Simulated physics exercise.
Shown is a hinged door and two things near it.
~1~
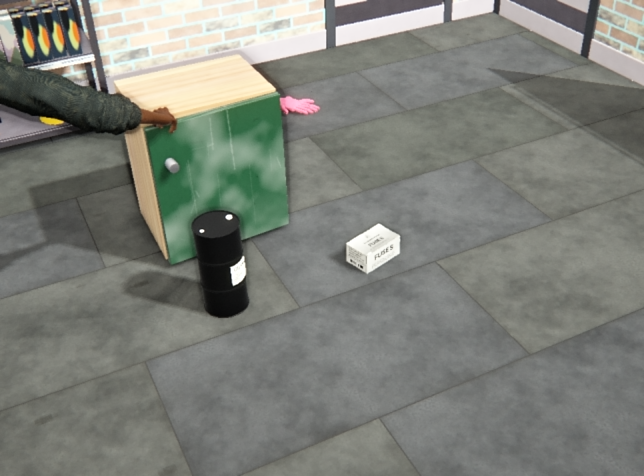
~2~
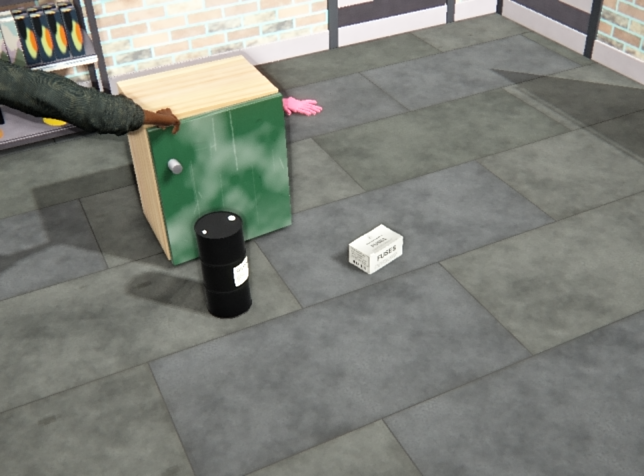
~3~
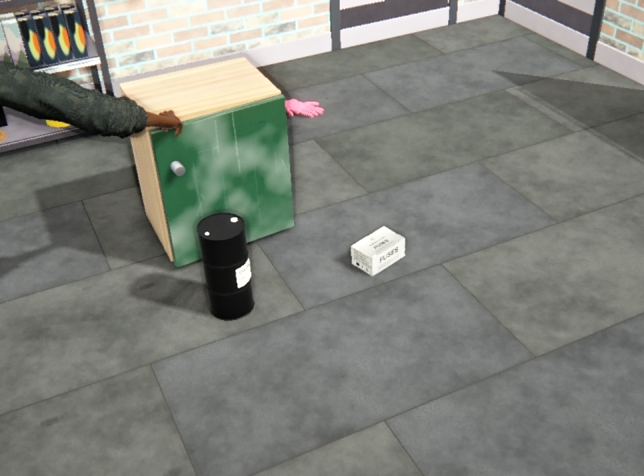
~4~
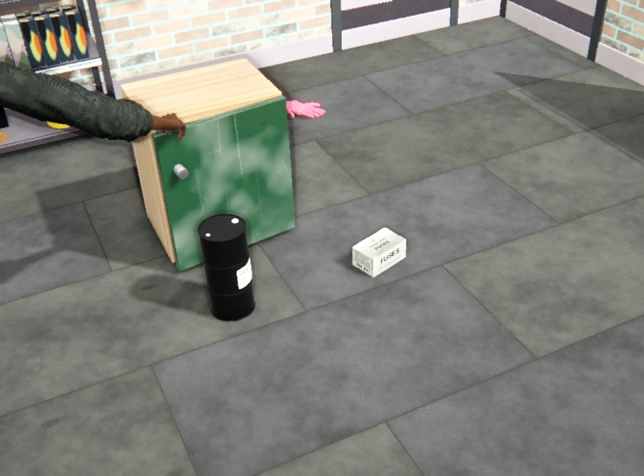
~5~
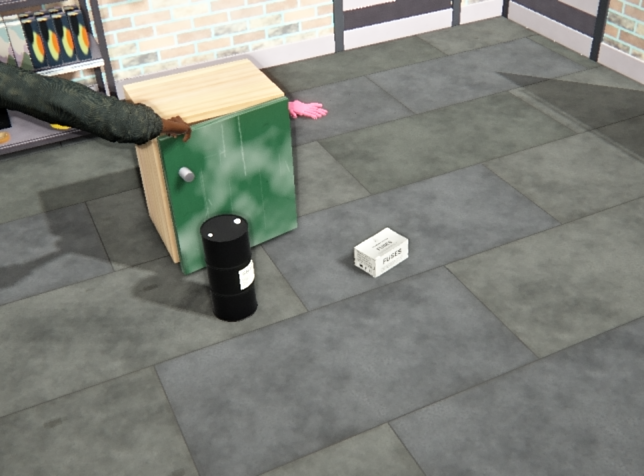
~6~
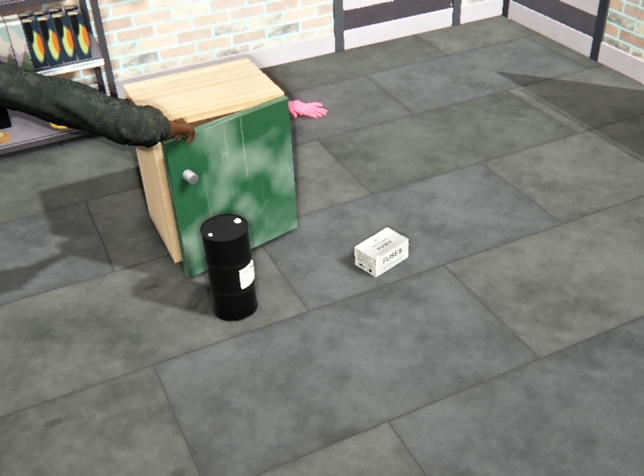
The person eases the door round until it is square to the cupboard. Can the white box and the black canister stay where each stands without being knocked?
The white box stays untouched and the black canister gets shoved.
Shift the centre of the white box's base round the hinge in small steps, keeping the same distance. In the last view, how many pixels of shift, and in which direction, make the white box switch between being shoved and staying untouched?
Shift: About 24 px, direction left.
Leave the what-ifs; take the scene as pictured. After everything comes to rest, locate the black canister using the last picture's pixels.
Around (304, 292).
Then, 0.70 s after the last picture, door 40° open; white box at rest near (382, 252); black canister moved a little near (252, 277).
Then, 1.06 s after the last picture, door 55° open; white box at rest near (382, 252); black canister moved about its own width near (283, 285).
At rest, the white box remains where it is, near (382, 252); the black canister is pushed along, near (304, 292).
